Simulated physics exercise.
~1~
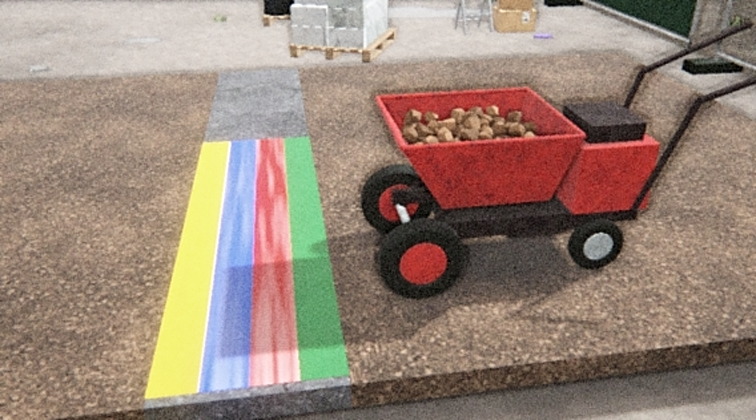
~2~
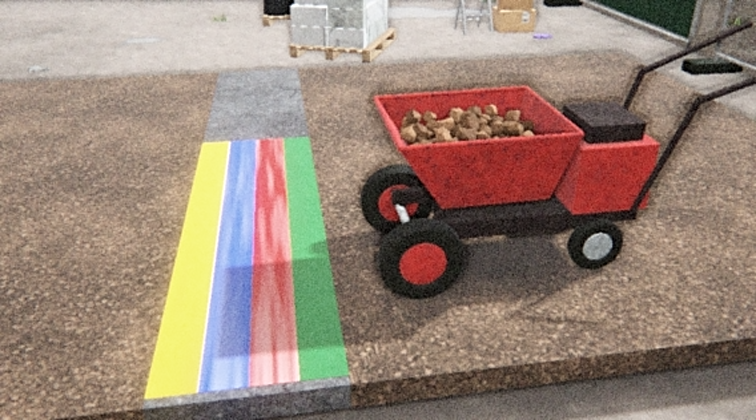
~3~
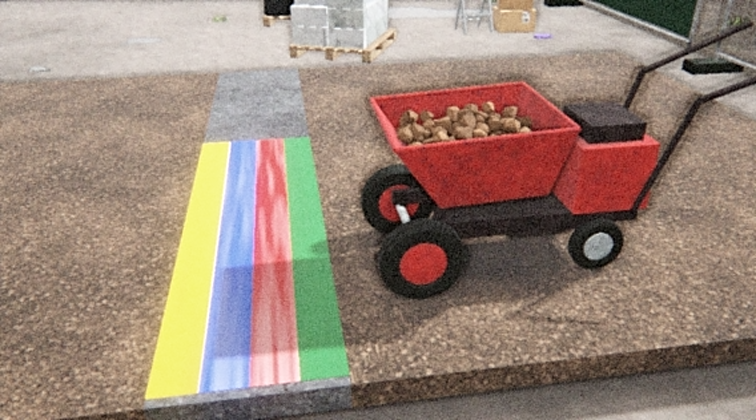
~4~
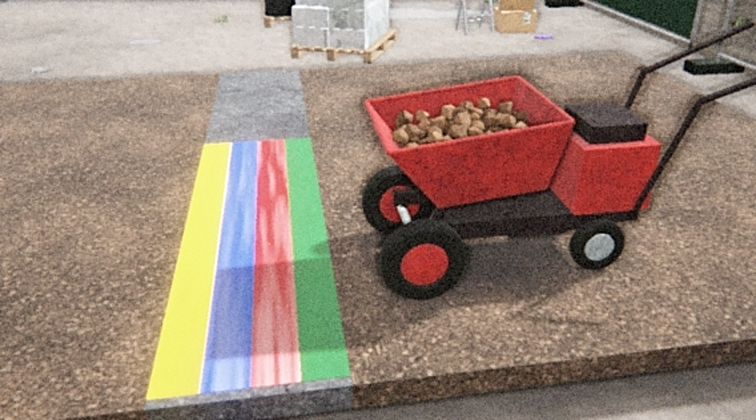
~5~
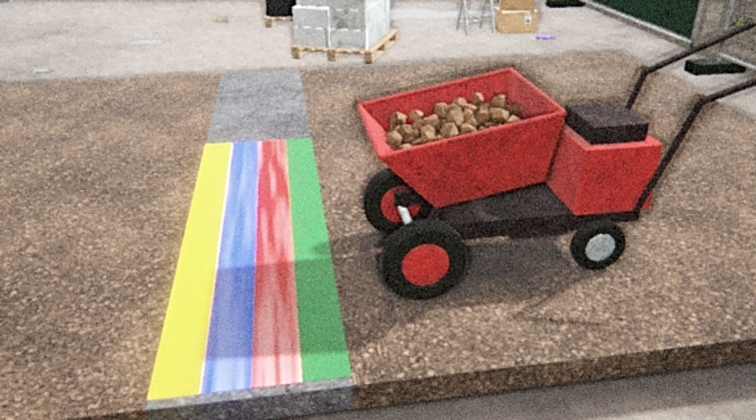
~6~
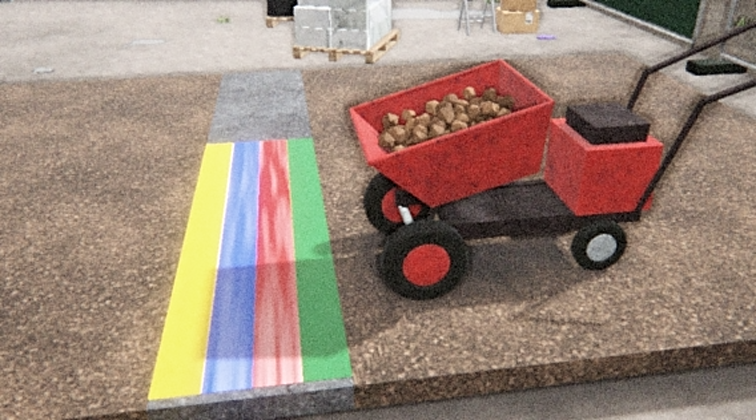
On brown gravelly ground, a red motor barrow's loaded skip tilting gradually forward to the left, beside four painted strips.
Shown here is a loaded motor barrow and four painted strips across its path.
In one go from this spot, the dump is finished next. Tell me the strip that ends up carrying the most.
Red.
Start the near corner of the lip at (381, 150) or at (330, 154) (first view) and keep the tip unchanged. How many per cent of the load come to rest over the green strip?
You'd get 0 in a hundred the first time and 0 in a hundred the second.
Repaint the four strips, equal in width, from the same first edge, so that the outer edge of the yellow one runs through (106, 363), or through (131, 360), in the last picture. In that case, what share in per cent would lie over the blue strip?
Shares: Near 20 %; near 20 %.
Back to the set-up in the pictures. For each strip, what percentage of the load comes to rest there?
Estimated shares: Green strip 15 %, red strip 40 %, blue strip 30 %, yellow strip 15 %.
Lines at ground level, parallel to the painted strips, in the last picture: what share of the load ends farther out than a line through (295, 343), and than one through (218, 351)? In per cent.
Estimate: 80 %, then 20 %.
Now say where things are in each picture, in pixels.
In the first picture, lip of the skip at (403, 149), level; top of the load at (473, 125), clay clods; green strip at (319, 334); red strip at (274, 339); blue strip at (227, 344); yellow strip at (180, 349).
In the second picture, lip of the skip at (400, 149), level; top of the load at (484, 131).
In the third picture, lip of the skip at (396, 151), tipped barely; top of the load at (481, 129).
In the fourth picture, lip of the skip at (389, 154), tipped a little; top of the load at (477, 126).
In the fifth picture, lip of the skip at (380, 158), tipped a little; top of the load at (482, 117).
In the sixth picture, lip of the skip at (370, 163), tipped clearly; top of the load at (487, 110); green strip at (322, 335); red strip at (277, 340); blue strip at (230, 345); yellow strip at (183, 350).
Soon after the last picture, skip tipped steeply; all in the skip.
A little later, skip tipped steeply; nearly all in the skip; a stray few over the red strip; a stray few over the blue strip; a stray few falling.
Later still, skip tipped right over; about a third in the skip; a stray few over the green strip; about a quarter over the red strip; about a quarter over the blue strip; a small part over the yellow strip; a stray few off the paint.
By the end, skip tipped right over; a small part over the green strip; about a third over the red strip; about a quarter over the blue strip; a small part over the yellow strip; a small part off the paint.
